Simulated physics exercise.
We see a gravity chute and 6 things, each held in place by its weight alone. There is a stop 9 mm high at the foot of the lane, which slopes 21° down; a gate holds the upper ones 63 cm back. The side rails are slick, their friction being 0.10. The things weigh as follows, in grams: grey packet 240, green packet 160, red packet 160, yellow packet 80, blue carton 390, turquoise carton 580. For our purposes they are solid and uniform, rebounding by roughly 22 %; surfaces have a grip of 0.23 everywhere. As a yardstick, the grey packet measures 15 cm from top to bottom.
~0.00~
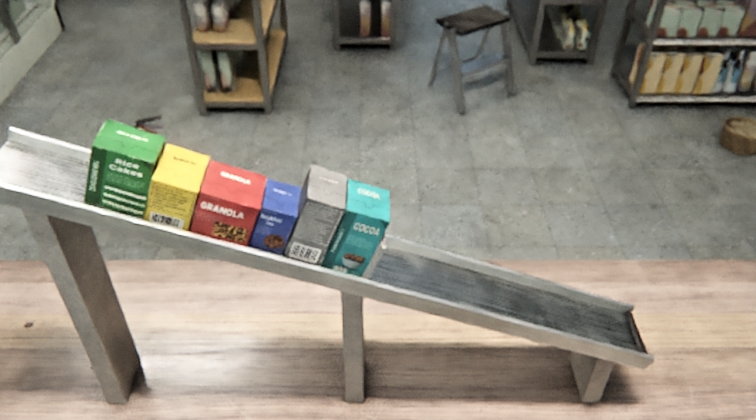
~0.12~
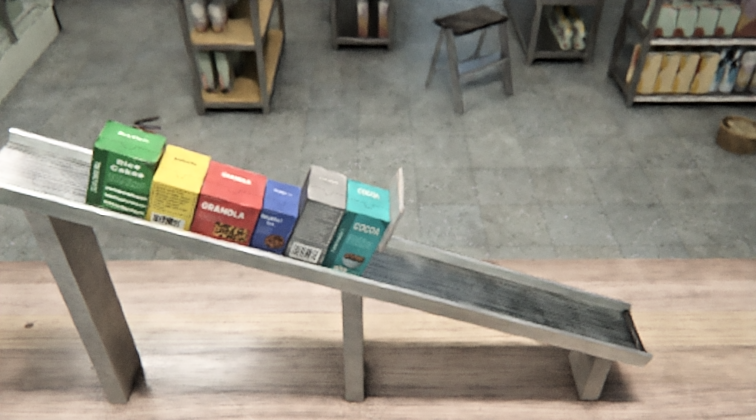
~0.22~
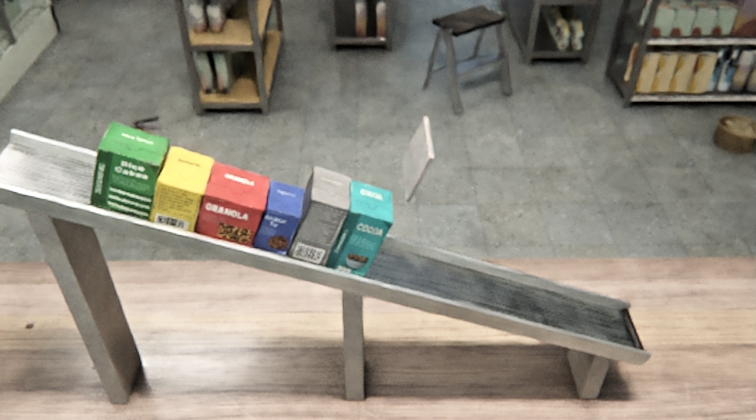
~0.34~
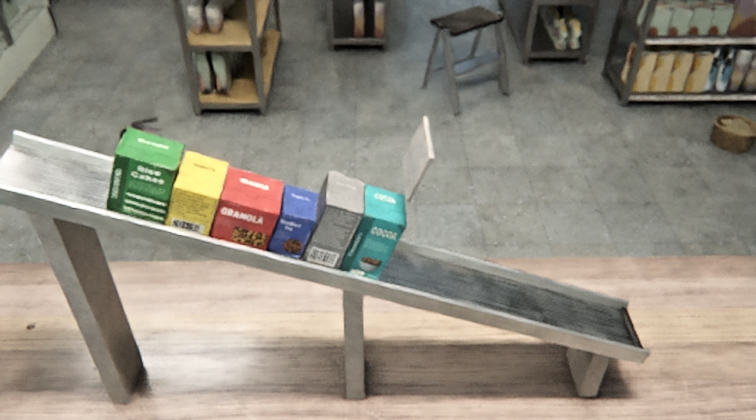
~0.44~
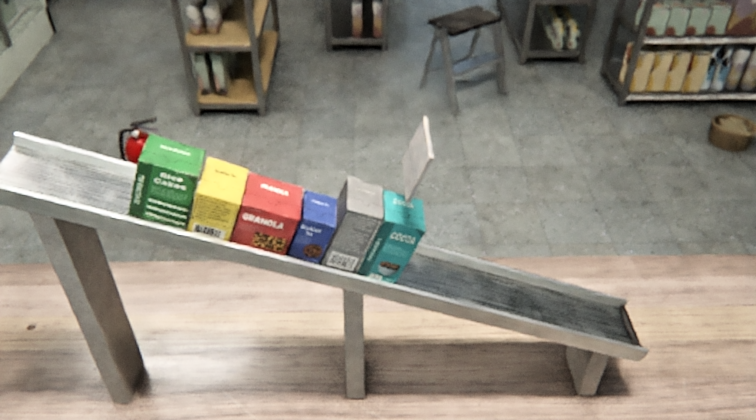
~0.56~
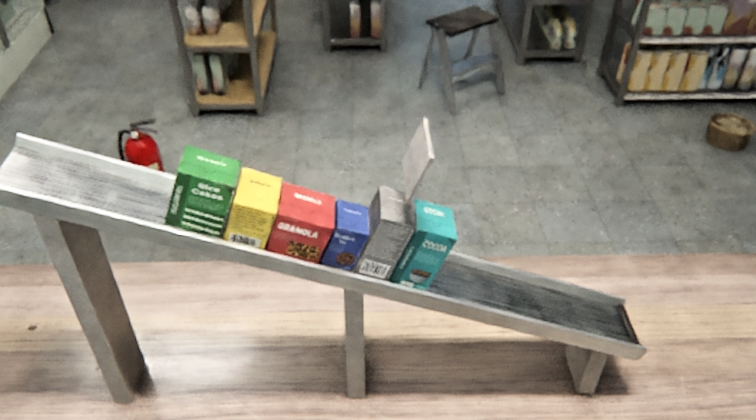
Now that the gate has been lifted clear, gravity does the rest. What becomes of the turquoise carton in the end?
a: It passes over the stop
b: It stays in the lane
a, it passes over the stop.
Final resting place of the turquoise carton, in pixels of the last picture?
Near (719, 356).
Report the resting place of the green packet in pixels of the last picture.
Rest position, about (525, 285) px.
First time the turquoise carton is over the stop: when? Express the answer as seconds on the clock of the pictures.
Near 1.2 s.
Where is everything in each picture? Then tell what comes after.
In the first frame, gate shut; turquoise carton (355, 229); grey packet (315, 217).
In the second frame, red packet (229, 204); yellow packet (178, 190).
In the third frame, leader 62 cm from the stop; blue carton (279, 218); grey packet (319, 218).
In the fourth frame, leader 60 cm from the stop; turquoise carton (371, 233); green packet (146, 176).
In the fifth frame, leader 56 cm from the stop; turquoise carton (389, 238); yellow packet (218, 201).
In the sixth frame, leader 50 cm from the stop; turquoise carton (420, 246); grey packet (383, 235).
Around 0.86 s, leader 24 cm from the stop; turquoise carton near (532, 275).
Around 1.16 s, turquoise carton tipped 36° against what carries it near (650, 303); green packet tipped 20° against what carries it; grey packet tipped 15° against what carries it.
Finally (2.3 s), over the stop, grey packet and turquoise carton; the other 4 in the lane. In the last view, turquoise carton near (719, 356).
